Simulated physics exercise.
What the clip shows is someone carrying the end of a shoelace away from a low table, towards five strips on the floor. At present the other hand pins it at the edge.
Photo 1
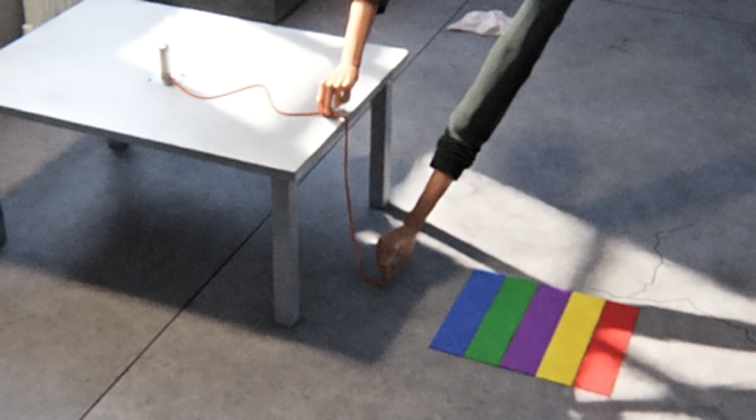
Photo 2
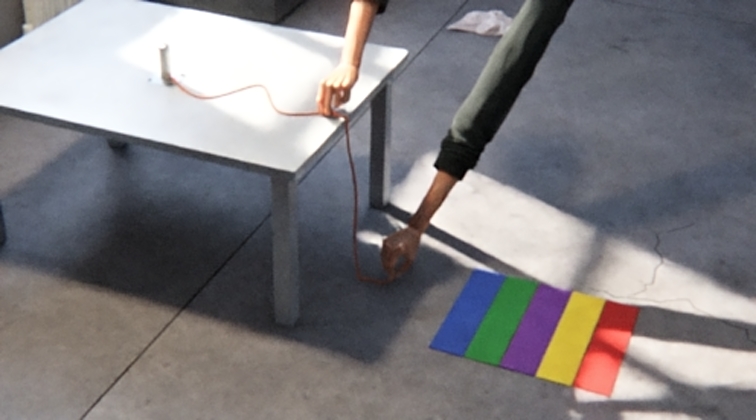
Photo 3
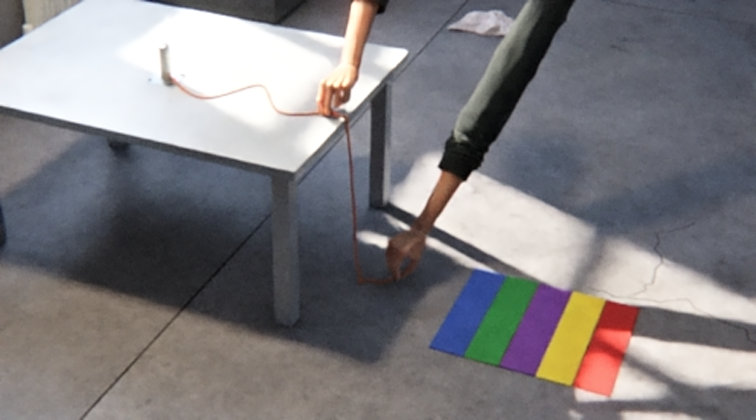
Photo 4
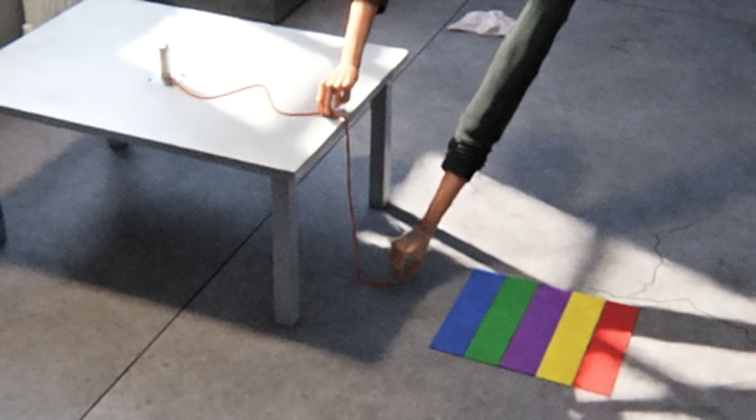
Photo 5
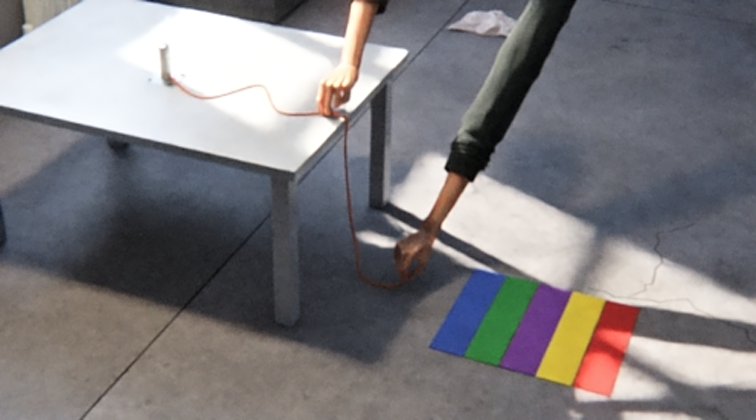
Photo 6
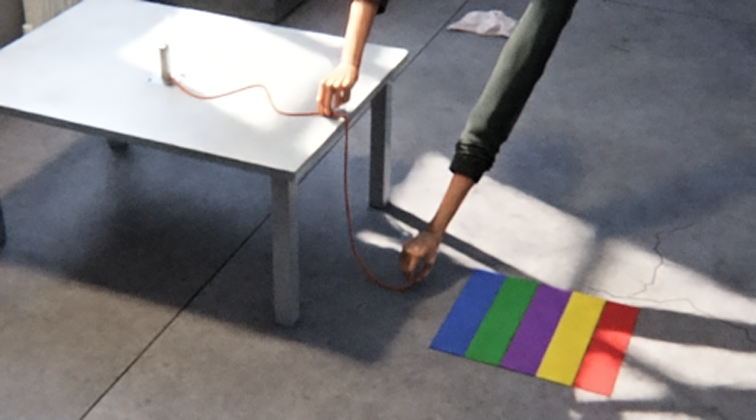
A hand pinned a thin reddish cord at the edge of a low white table while the other hand, holding its end near the floor, moved slightly right toward five coloured strips.
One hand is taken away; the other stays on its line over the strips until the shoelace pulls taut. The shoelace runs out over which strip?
The yellow one.
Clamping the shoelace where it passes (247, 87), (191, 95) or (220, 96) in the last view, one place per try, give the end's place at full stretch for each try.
(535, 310), (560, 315) and (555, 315).
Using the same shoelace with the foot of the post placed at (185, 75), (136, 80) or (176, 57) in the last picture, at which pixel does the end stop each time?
Results per try: (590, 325); (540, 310); (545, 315).
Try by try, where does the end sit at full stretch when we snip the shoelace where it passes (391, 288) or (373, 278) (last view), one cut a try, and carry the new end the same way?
In turn, around (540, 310) and around (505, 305).
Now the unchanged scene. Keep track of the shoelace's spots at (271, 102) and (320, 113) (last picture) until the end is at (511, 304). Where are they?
(317, 108) and (355, 146).
Soon after, end near (511, 304); over green.
After that, end near (549, 314); over purple.
At the stop, end near (573, 320); over yellow. It gets as far as the yellow strip.
